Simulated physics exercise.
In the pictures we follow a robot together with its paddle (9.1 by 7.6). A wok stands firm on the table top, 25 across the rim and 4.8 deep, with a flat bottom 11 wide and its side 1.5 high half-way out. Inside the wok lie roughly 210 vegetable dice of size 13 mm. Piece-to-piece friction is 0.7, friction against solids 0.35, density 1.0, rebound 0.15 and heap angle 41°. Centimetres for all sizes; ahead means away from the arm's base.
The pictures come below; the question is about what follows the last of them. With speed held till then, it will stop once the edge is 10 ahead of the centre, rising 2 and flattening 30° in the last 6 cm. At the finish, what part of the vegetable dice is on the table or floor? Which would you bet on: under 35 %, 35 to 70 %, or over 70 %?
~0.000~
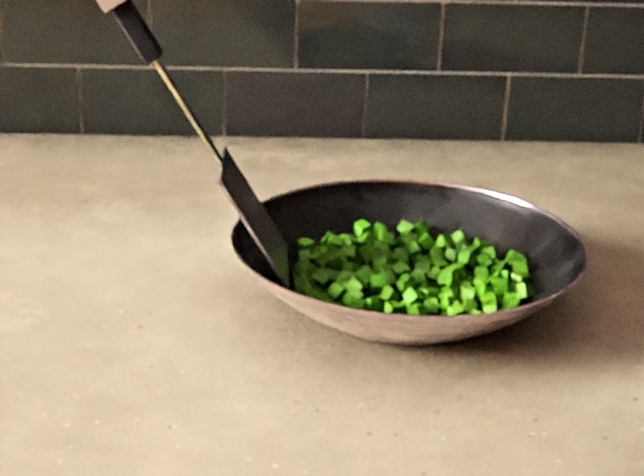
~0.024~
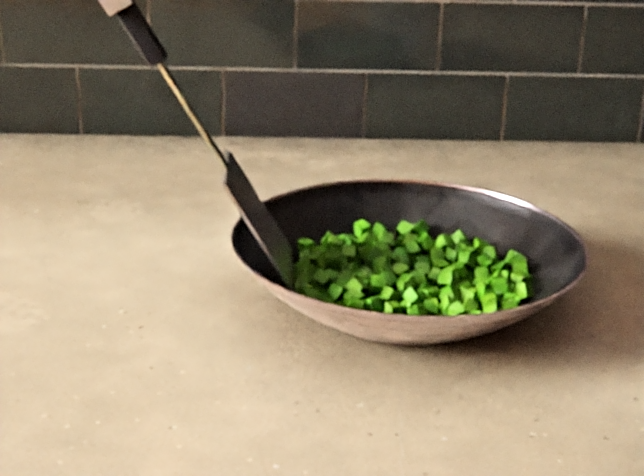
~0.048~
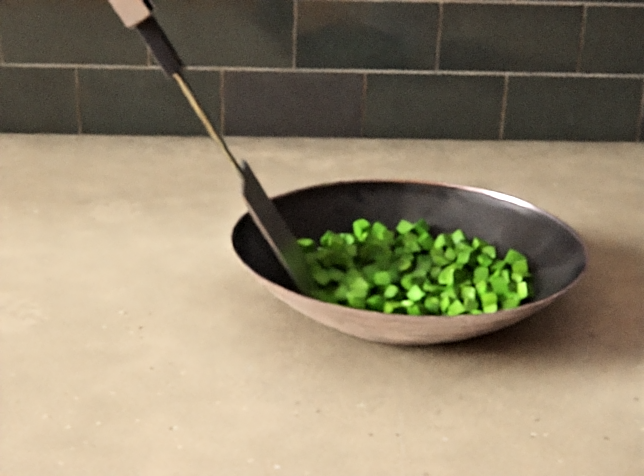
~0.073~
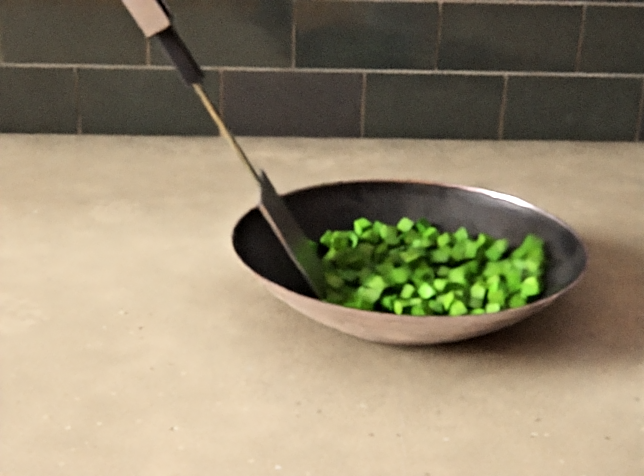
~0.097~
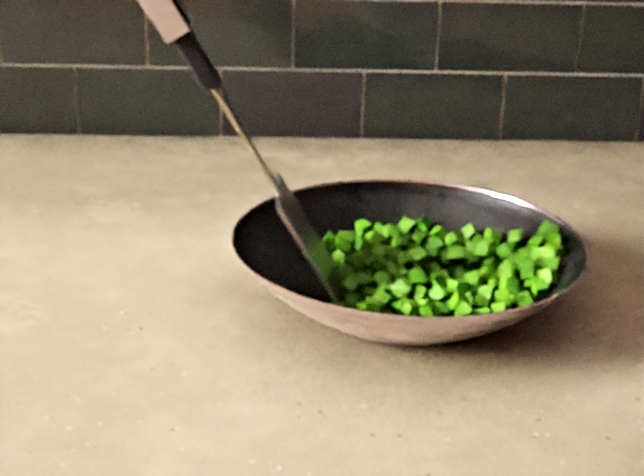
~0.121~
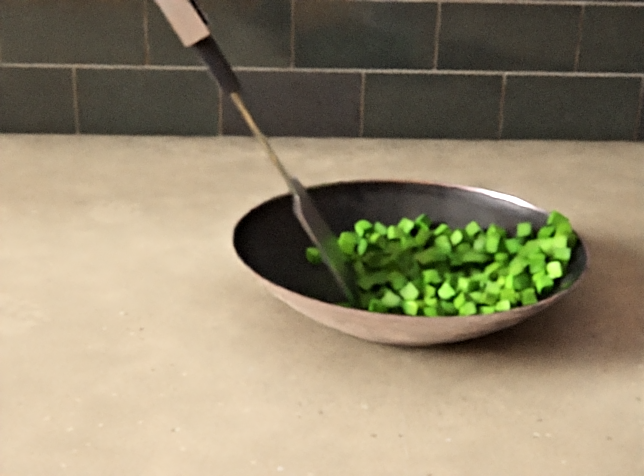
I would bet on 35 to 70 %.
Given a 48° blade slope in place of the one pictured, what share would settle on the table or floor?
50 %.
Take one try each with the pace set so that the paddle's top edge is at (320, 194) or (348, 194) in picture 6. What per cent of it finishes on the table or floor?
Respectively, around 55 and 55 per cent.
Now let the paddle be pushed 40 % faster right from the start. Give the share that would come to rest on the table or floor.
55 per cent, roughly.
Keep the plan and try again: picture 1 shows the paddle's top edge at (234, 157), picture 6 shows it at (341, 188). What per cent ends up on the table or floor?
Around 60 per cent finishes there.
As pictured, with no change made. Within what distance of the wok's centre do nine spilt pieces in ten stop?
Distance: Approx. 25 cm.
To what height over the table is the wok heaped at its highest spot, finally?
Roughly 3.5 centimetres.
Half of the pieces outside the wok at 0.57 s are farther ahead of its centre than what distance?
20 cm.
By 0.22 s, sloping 59°, highest piece 7 above the table; 202 in the wok, 10 on the blade or in flight.
By 0.32 s, sloping 47°, highest piece 8 above the table; 168 in the wok, 7 on the table or floor, 37 on the blade or in flight.
By 0.57 s, sloping 29°, highest piece 5 above the table; 116 on the table or floor, 96 in the wok.
By 1.62 s, sloping 29°, highest piece 4 above the table; 116 on the table or floor, 96 in the wok.
Final count, 116 on the table or floor, 96 in the wok. That is 55 % on the table or floor.
